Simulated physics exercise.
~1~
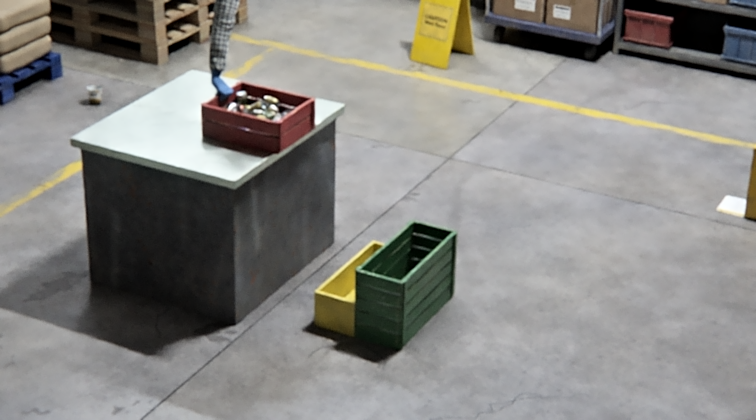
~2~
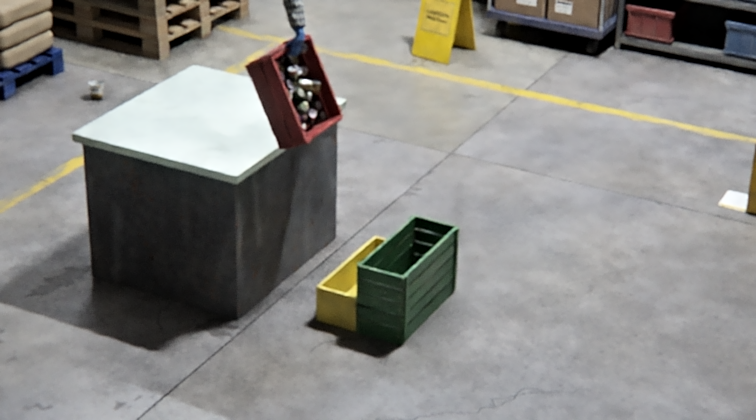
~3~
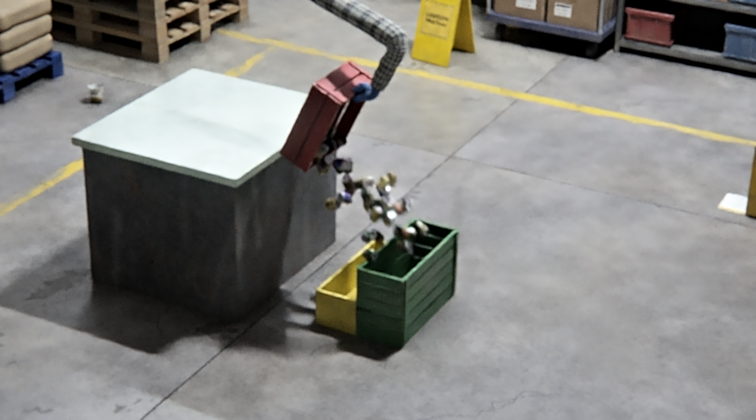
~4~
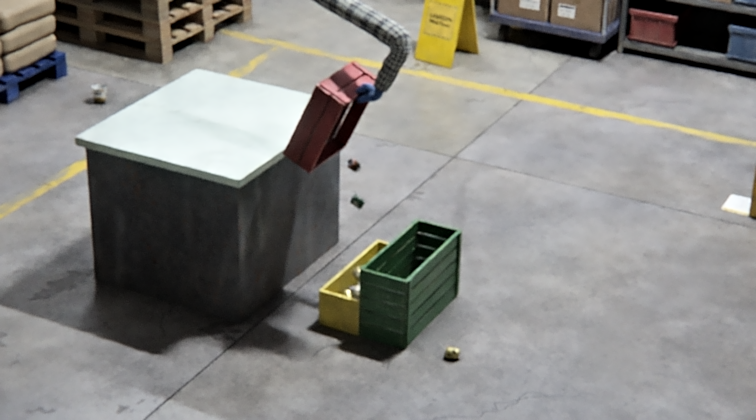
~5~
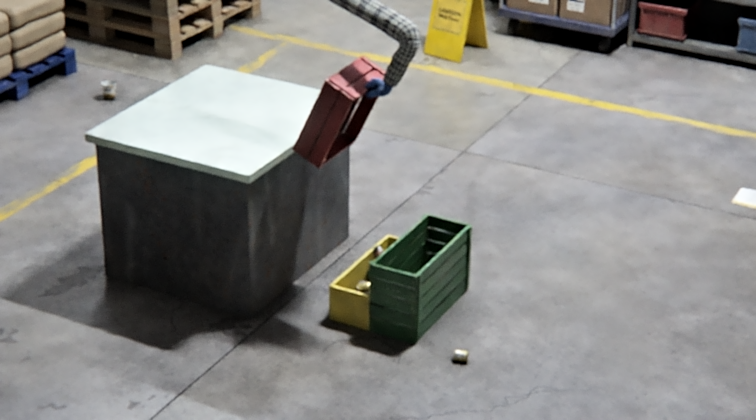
A robotic arm tips a red crate, spilling small cans into yellow and green bins, one landing beyond.
